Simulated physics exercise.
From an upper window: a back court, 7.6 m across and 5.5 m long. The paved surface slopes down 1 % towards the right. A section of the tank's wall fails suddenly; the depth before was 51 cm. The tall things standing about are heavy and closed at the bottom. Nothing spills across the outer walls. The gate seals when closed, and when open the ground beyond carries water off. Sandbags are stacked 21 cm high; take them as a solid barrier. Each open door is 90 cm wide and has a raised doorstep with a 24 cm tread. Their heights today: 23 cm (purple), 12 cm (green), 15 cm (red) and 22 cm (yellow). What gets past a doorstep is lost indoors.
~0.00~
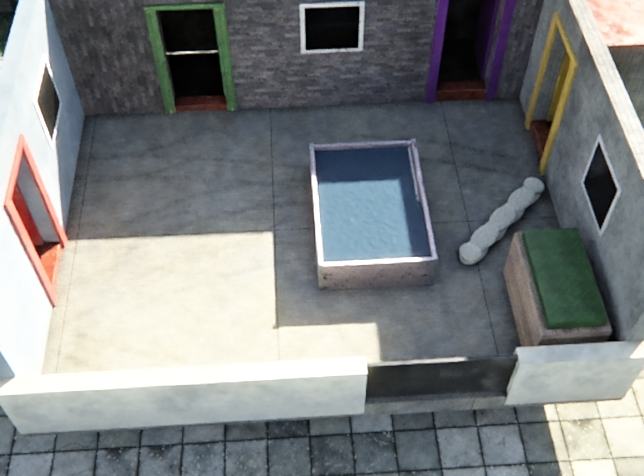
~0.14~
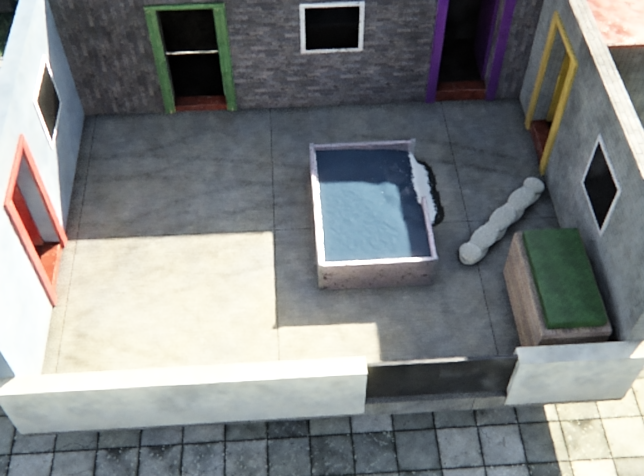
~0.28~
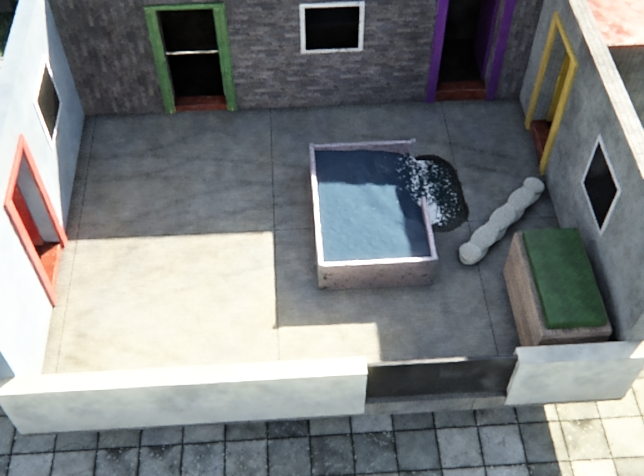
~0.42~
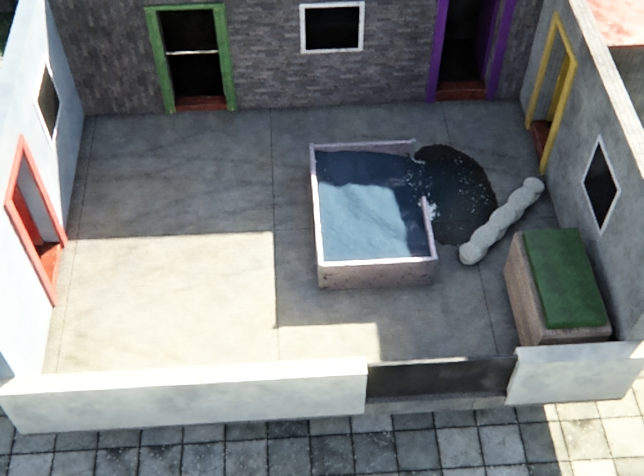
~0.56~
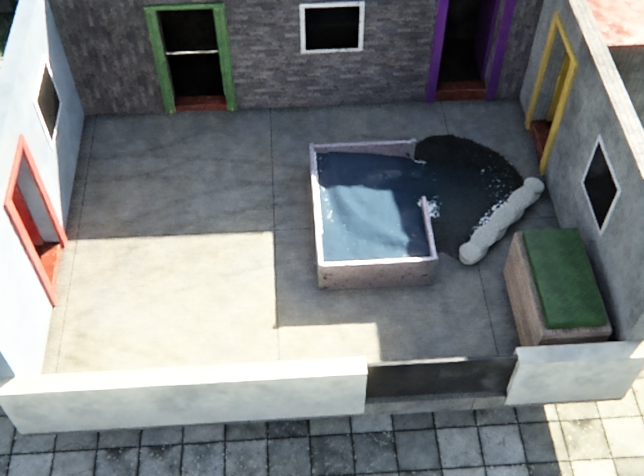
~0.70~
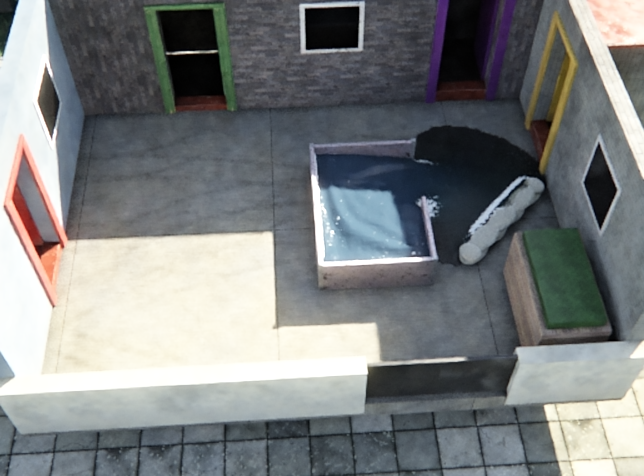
Water burst through the right side of a raised tank in a walled courtyard, then spread in a dark, widening fan across the paving, reaching the pale sandbags as the tank's level dropped slightly.
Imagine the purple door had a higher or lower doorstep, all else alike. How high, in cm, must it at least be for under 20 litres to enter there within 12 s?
Some 17 cm above the ground.
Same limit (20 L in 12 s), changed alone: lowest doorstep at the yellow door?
About 28 cm at yellow.
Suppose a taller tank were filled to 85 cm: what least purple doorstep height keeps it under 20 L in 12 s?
About 25 cm.
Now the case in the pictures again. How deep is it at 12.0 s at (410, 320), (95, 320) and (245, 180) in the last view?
About 1, 2 and 2 cm.
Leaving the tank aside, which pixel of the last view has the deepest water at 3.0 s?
Around (519, 101).
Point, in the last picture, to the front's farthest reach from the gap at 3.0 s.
At about (605, 374).
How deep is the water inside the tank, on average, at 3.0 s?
About 22 cm.
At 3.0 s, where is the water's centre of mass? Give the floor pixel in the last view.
Near (438, 186).
After 1.4 s water covers 15 % of the floor, deepest (35 cm) near (538, 161); it has not reached the purple door.
After 3.0 s water covers 25 % of the floor, deepest (33 cm) near (519, 101); 20 cm at the purple door, 1 litre in over its 23 cm doorstep.
After 12.0 s water covers 95 % of the floor, deepest (10 cm) near (577, 286); 8 cm at the purple door, 2 litres in over its 23 cm doorstep.
At the purple door as built, the water arrived by 1.6 s and peaked near 21 cm at 2.2 s.
With a doorstep of 15 cm, 36 litres would have come in within the 12 s; with 20.5 cm, 6 litres. So under 20 litres takes about 17 cm.
